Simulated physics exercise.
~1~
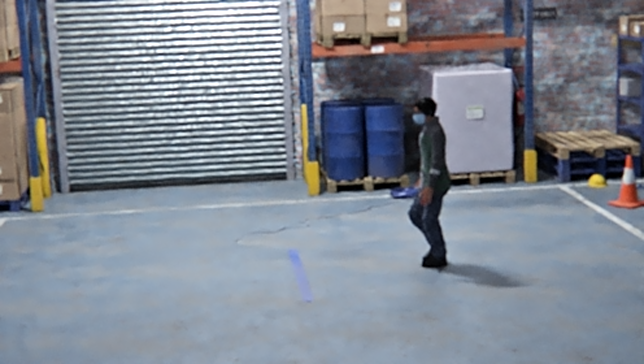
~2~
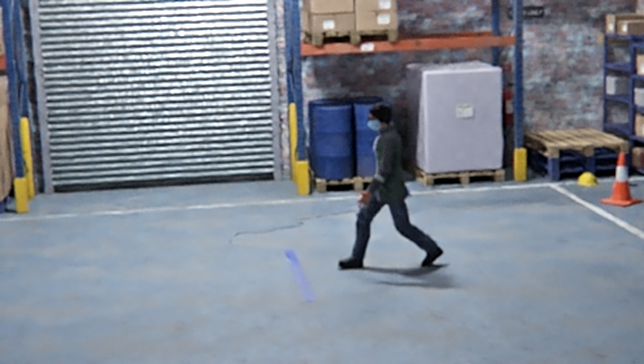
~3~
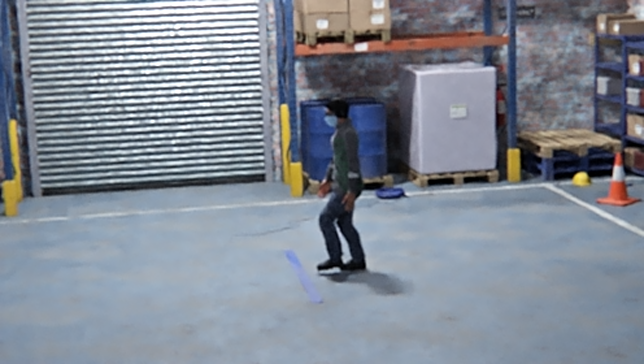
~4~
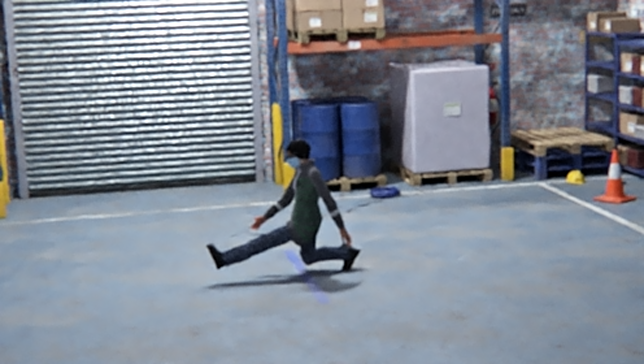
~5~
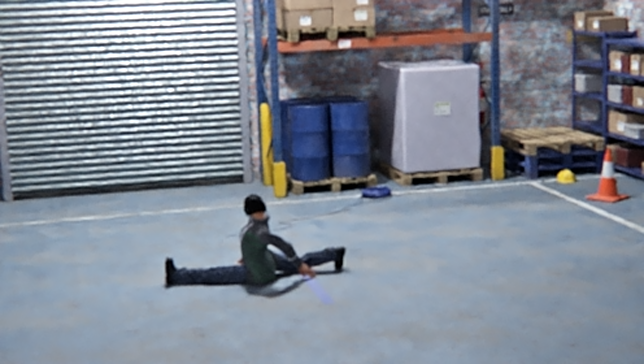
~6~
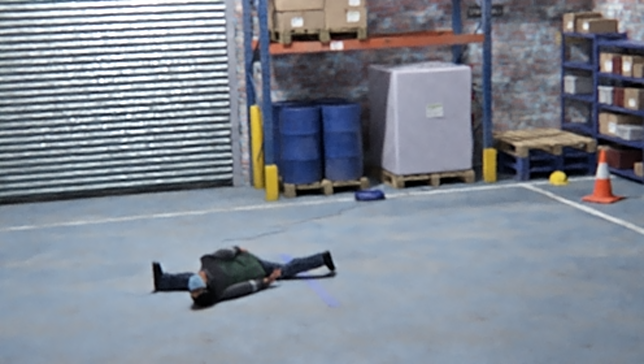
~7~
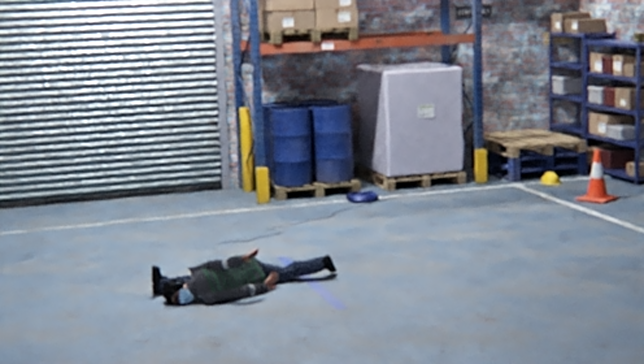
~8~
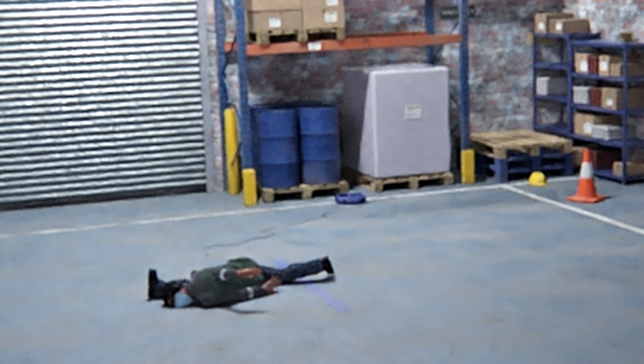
In this clip, a masked person in dark clothing walks left across a warehouse floor toward blue tape, slides down with legs spread wide, sits, then drops back and lies still across the tape as the camera drifts slightly sideways.
